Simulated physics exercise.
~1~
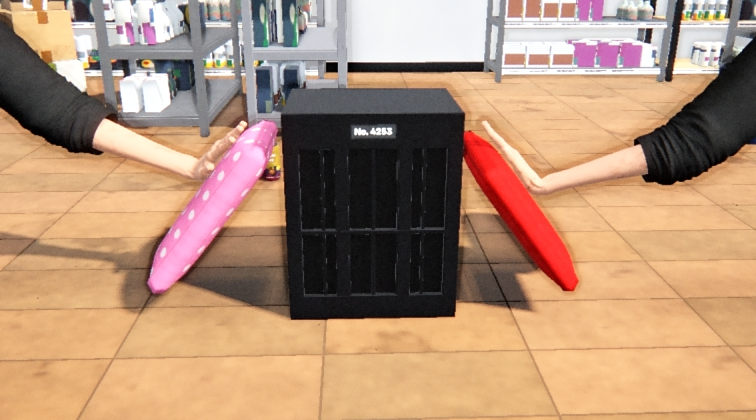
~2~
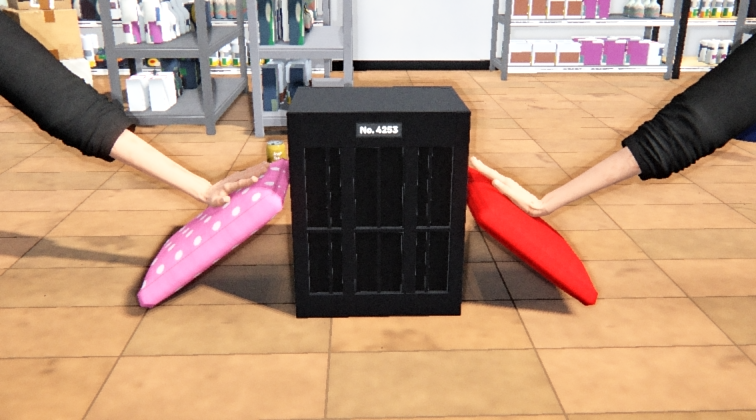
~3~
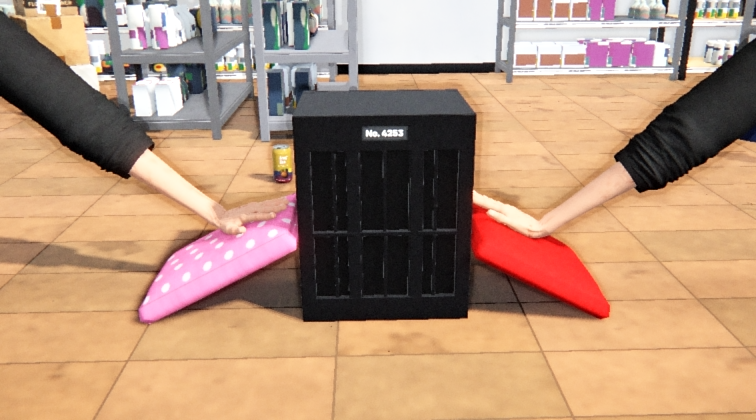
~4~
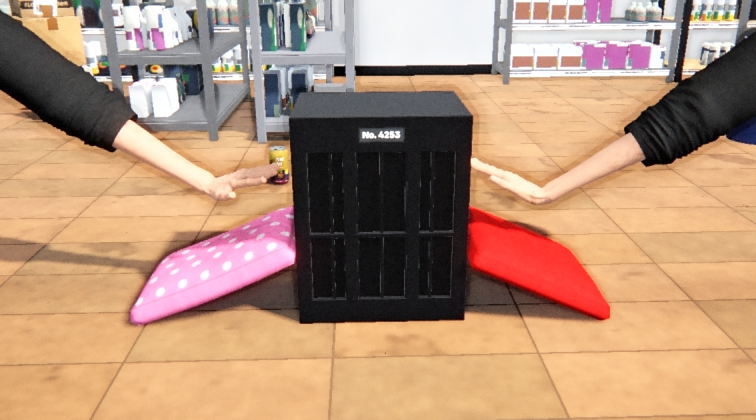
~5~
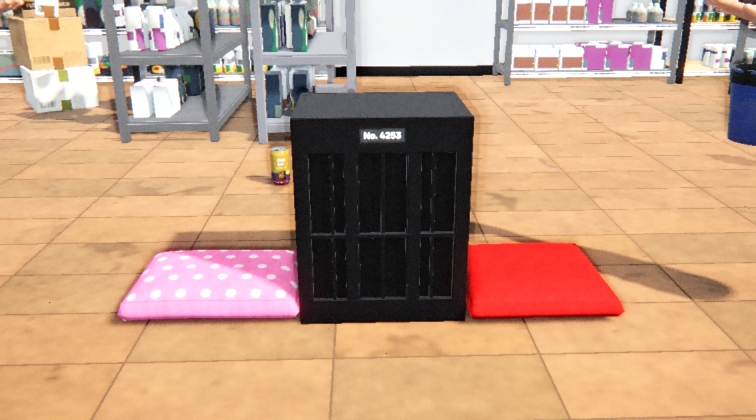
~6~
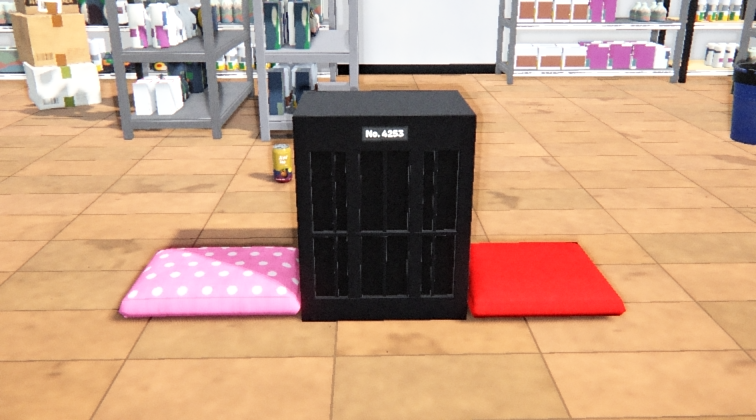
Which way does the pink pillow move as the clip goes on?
The pink pillow moves down, ending flat on the floor to the left of the black crate.
